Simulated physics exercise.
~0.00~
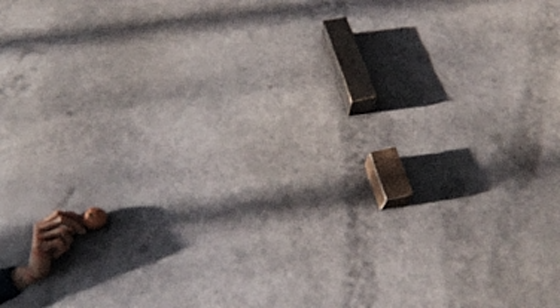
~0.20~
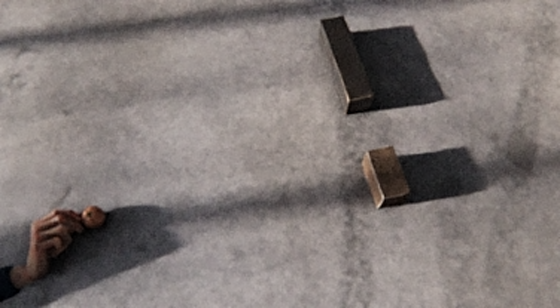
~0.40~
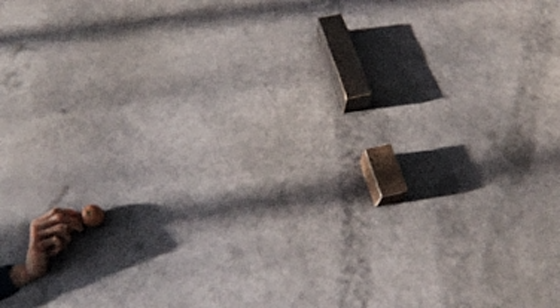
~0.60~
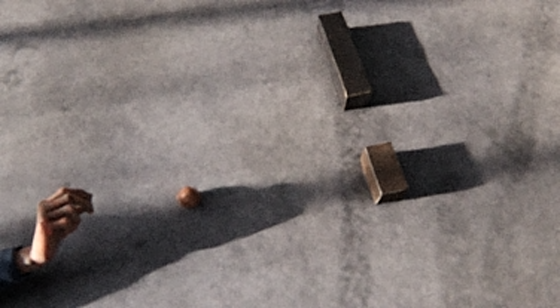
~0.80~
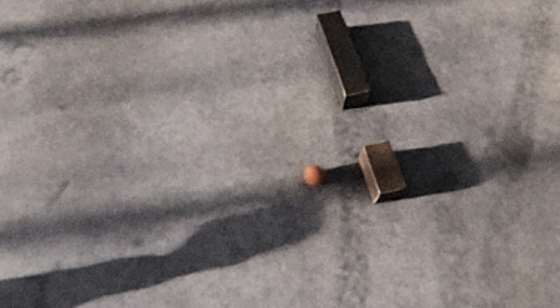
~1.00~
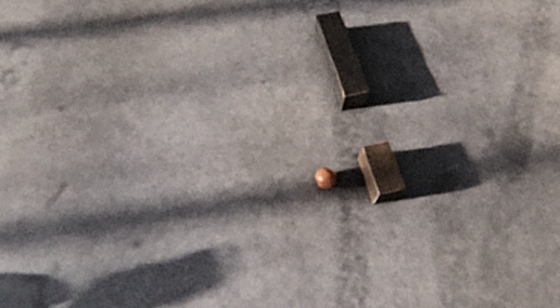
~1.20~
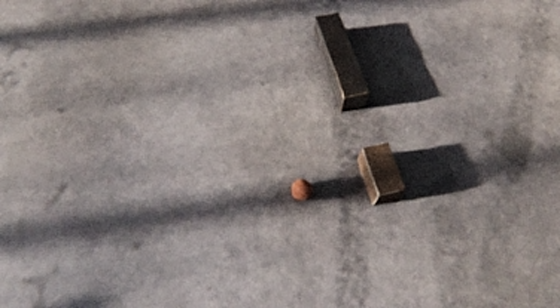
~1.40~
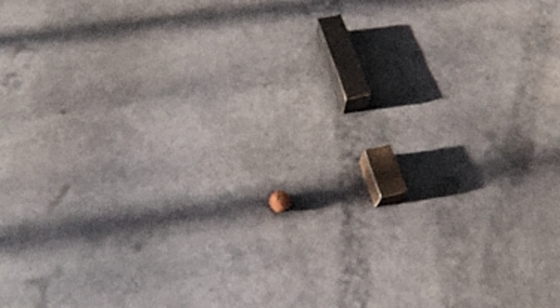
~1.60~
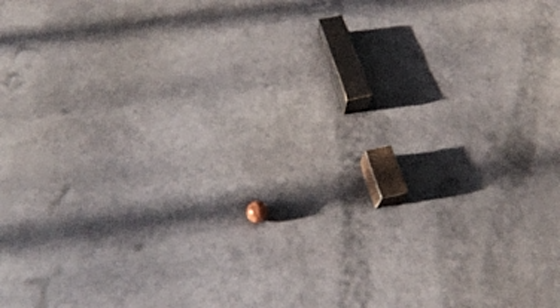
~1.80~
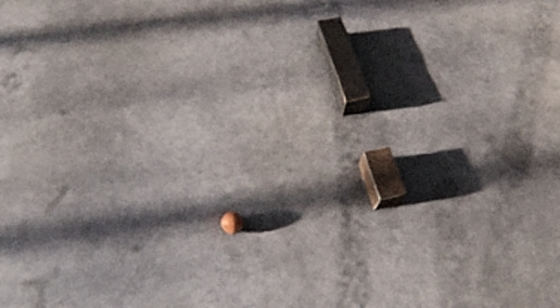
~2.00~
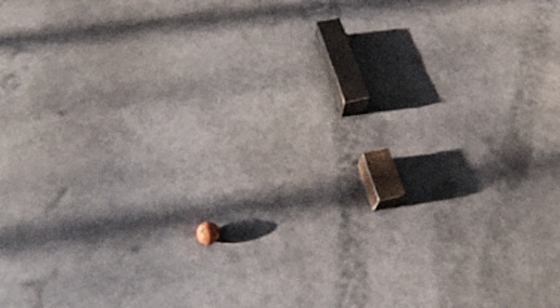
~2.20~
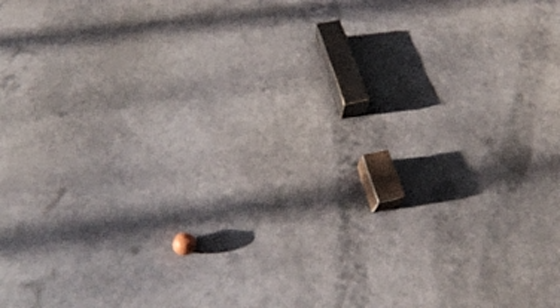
Small orange ball released by a hand rolling right into a brown block, then rebounding and rolling back toward the lower left.
